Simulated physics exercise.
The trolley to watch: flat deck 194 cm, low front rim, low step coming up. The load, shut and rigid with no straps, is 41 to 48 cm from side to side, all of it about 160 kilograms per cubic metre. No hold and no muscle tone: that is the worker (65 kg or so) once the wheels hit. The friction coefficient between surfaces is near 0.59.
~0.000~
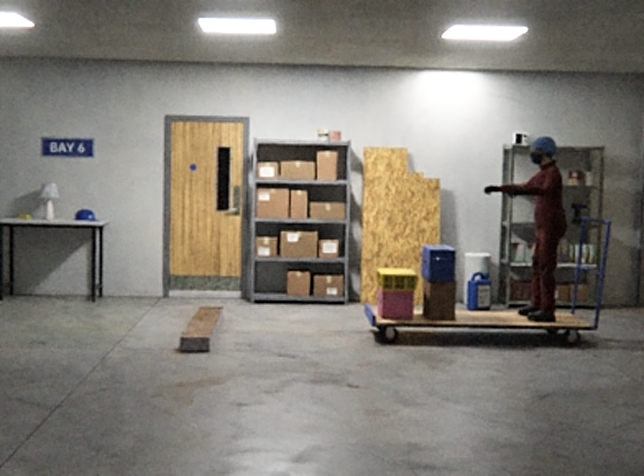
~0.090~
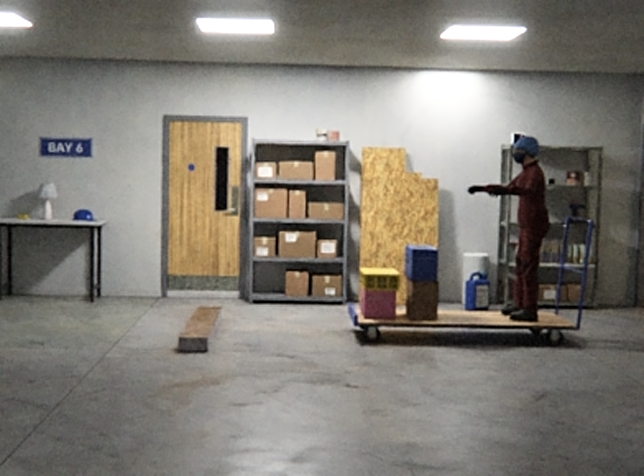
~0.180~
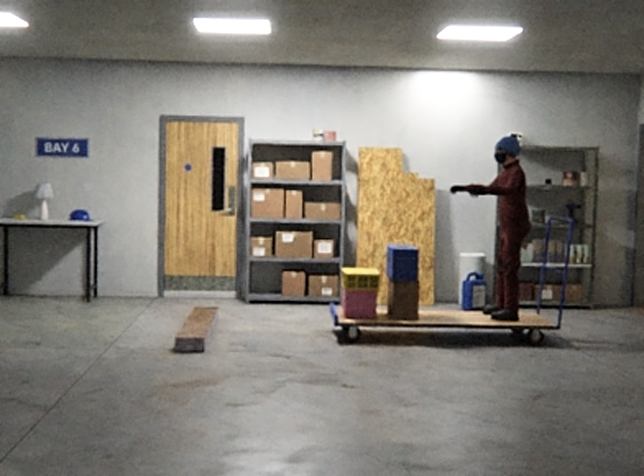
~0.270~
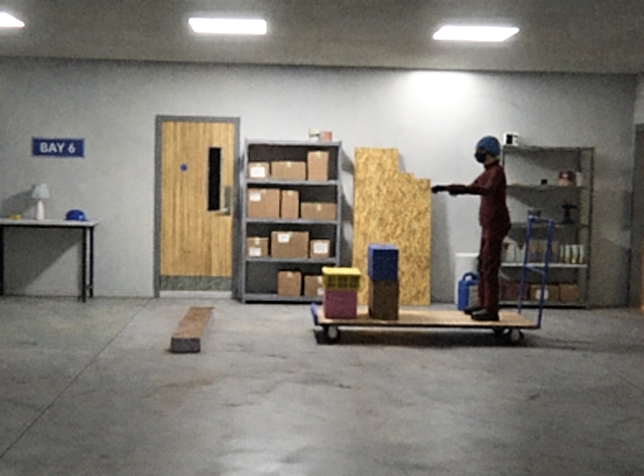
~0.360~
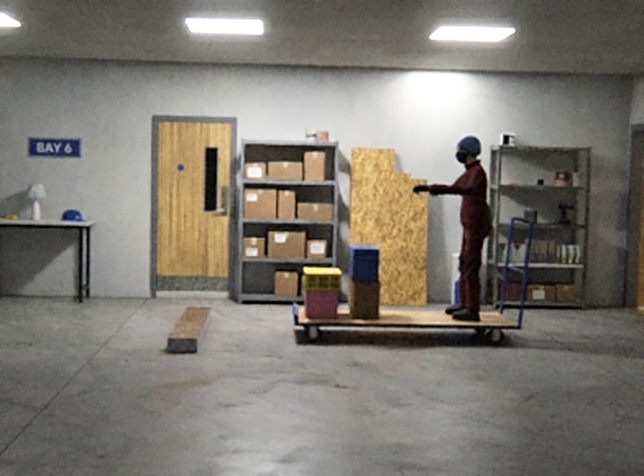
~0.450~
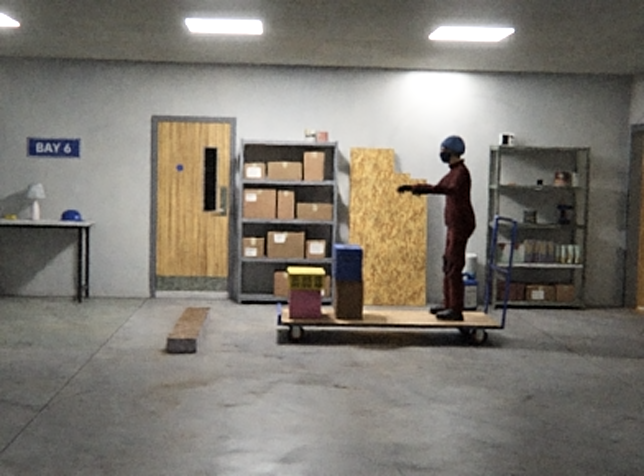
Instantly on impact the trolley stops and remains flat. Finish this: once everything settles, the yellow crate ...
Once everything settles, the yellow crate is gone over the front.
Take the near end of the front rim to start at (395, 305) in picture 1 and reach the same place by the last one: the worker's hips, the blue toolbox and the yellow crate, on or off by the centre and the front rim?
Result: Hips safe; blue gone; yellow gone.
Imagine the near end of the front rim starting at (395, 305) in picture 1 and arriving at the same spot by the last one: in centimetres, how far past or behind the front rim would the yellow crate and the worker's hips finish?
Yellow 80 past, hips 60 behind.
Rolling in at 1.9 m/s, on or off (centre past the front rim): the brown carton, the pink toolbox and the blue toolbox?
Lab note: Brown - remains loaded, pink - remains loaded, blue - leaves the load.
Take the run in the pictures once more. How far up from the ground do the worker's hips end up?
Roughly 60 cm.
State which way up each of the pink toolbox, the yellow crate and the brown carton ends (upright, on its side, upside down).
At rest: Pink standing; yellow inverted; brown standing.
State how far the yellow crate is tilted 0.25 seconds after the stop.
It leans roughly 10°.
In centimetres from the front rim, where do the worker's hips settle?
Some 100 cm behind it.
The wheels strike at 0.93 s.
After 1.18 s the yellow crate is 2 cm behind the rim, tilted 5°, near (197, 277) in the last picture's view.
After 1.48 s the yellow crate is 17 cm past the rim, tilted 70°, near (175, 304) in the last picture's view.
After 1.93 s the yellow crate is 45 cm past the rim, tilted 135°, near (144, 315) in the last picture's view.
At the end, 2.5 s, past the rim, yellow crate and blue toolbox; behind it, brown carton, pink toolbox and the worker's hips.
